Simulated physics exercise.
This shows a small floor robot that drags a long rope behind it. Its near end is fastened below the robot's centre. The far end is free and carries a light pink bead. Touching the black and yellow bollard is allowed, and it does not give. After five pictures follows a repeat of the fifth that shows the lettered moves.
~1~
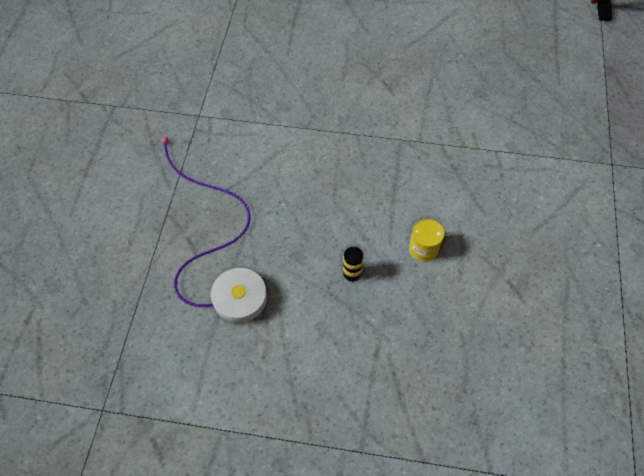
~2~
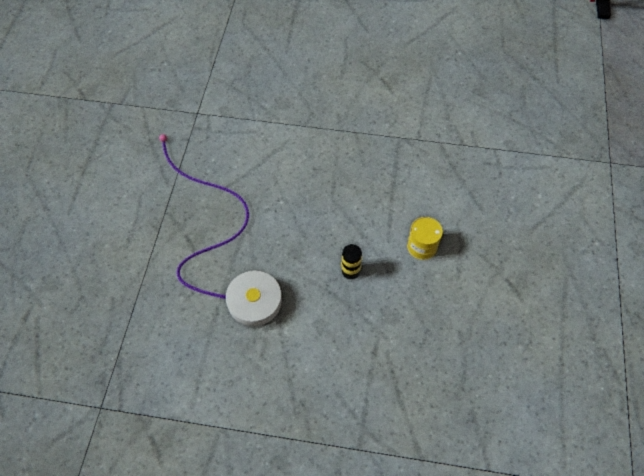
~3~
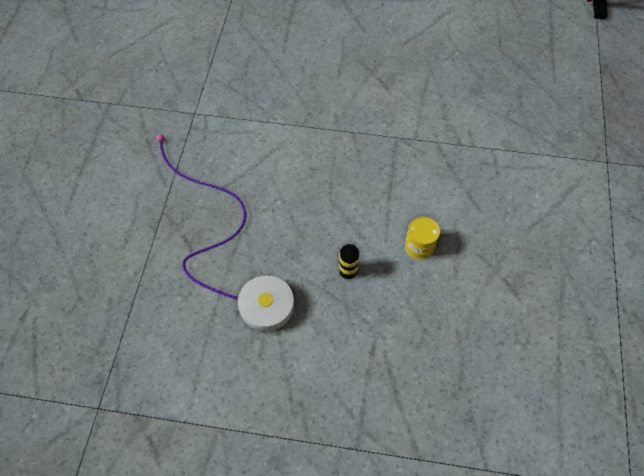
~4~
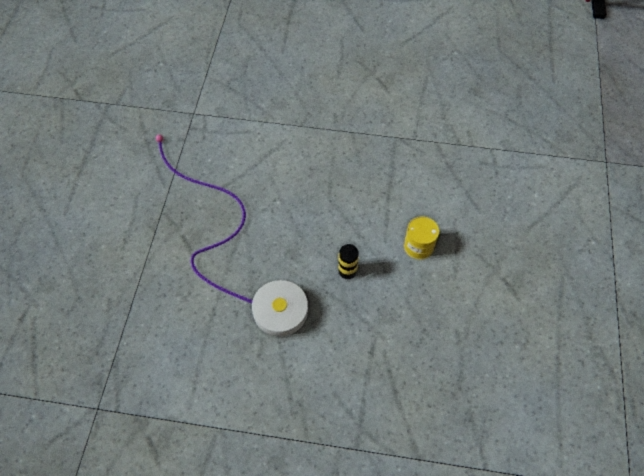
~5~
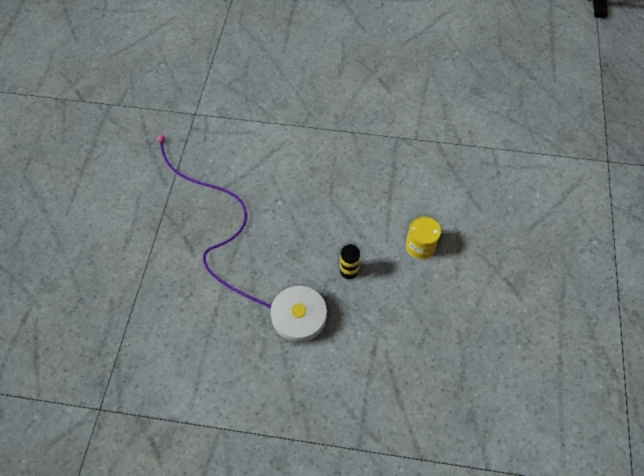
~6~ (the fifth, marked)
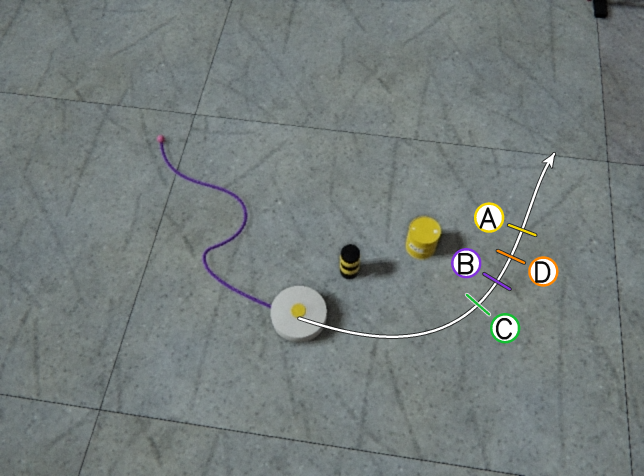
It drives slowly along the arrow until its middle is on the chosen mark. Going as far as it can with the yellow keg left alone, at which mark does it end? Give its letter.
Mark A.
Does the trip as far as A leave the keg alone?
For that mark, yes.
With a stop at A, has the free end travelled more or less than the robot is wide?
By then, more.
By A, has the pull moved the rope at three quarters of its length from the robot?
Yes.
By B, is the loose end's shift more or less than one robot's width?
More.
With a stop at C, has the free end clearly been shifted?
By then, yes.
On the marked copy, A at (522, 230); B at (497, 281); C at (478, 305); D at (511, 257); the route from (299, 318) via (489, 293) to (554, 154).
With A. Early on, robot (404, 333), middle of the rope (260, 243), free end (162, 146).
Further on, robot (490, 290), middle of the rope (316, 264), free end (194, 179).
At the end, robot (524, 225), middle of the rope (364, 279), free end (229, 206); only the bollard has been touched, if anything.
As for the rest, B is safe but short; C is safe but short; D is safe but short.
